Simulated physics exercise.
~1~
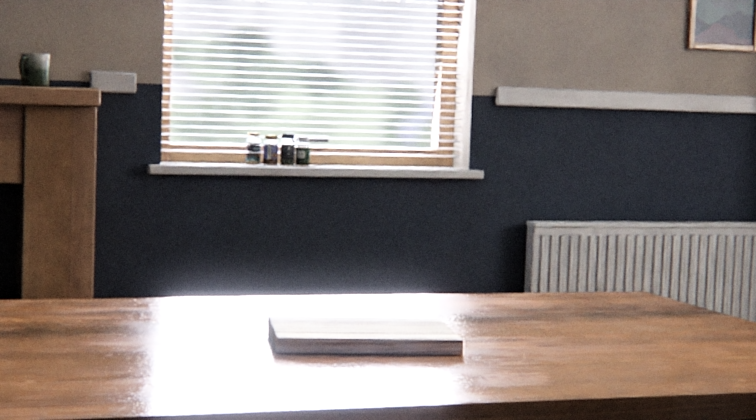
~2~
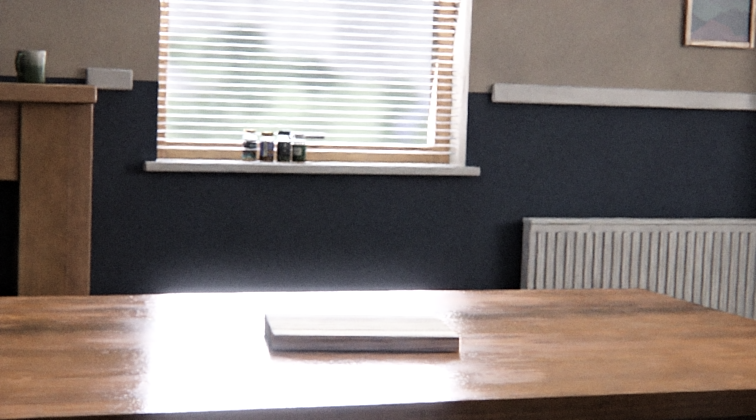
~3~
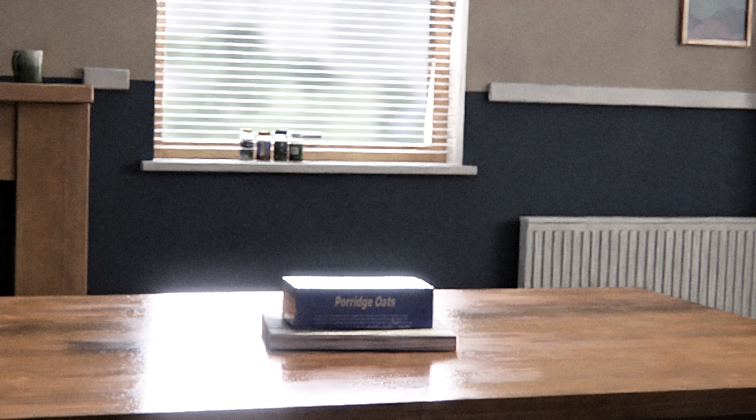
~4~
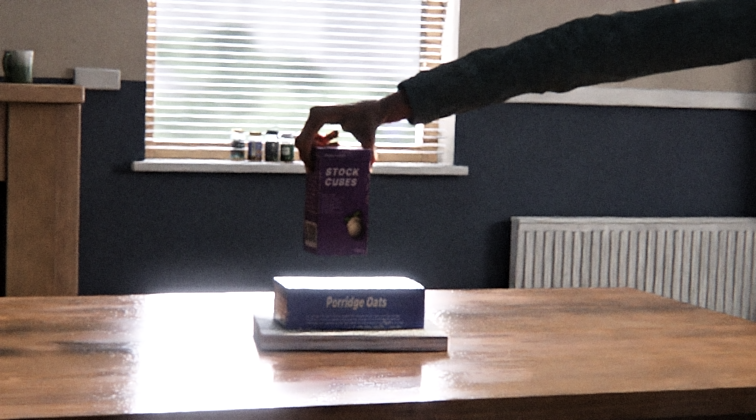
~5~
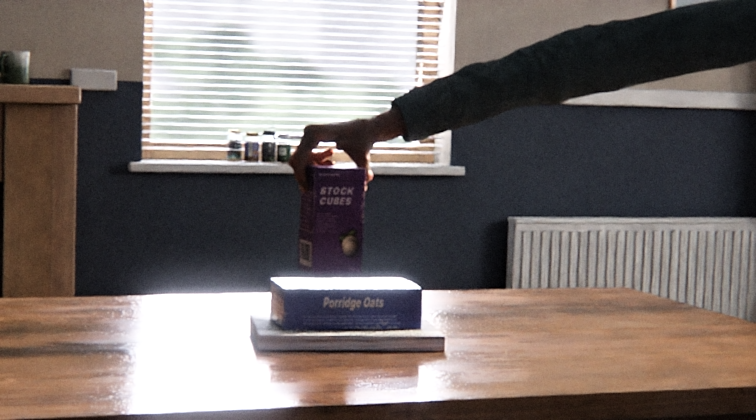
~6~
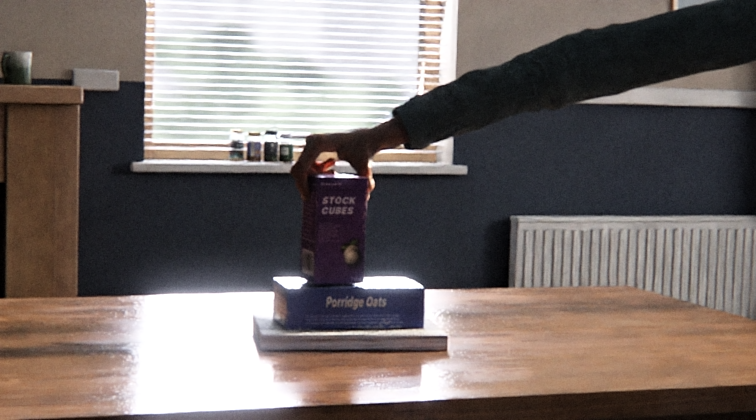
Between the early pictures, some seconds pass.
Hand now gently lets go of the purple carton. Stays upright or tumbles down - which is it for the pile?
The pile stays upright.
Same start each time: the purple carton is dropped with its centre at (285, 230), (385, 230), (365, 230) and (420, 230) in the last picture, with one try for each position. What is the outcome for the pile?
In the first case the pile remains standing, in the second it remains standing, in the third it remains standing and in the fourth it topples.
Then, 0.50 s after the last picture, nothing has stirred.
Then, 1.20 s after the last picture, purple carton resting near (333, 229).
At rest, all 3 in place. Seen from the same camera at the end, purple carton near (333, 229). The pile stays up.
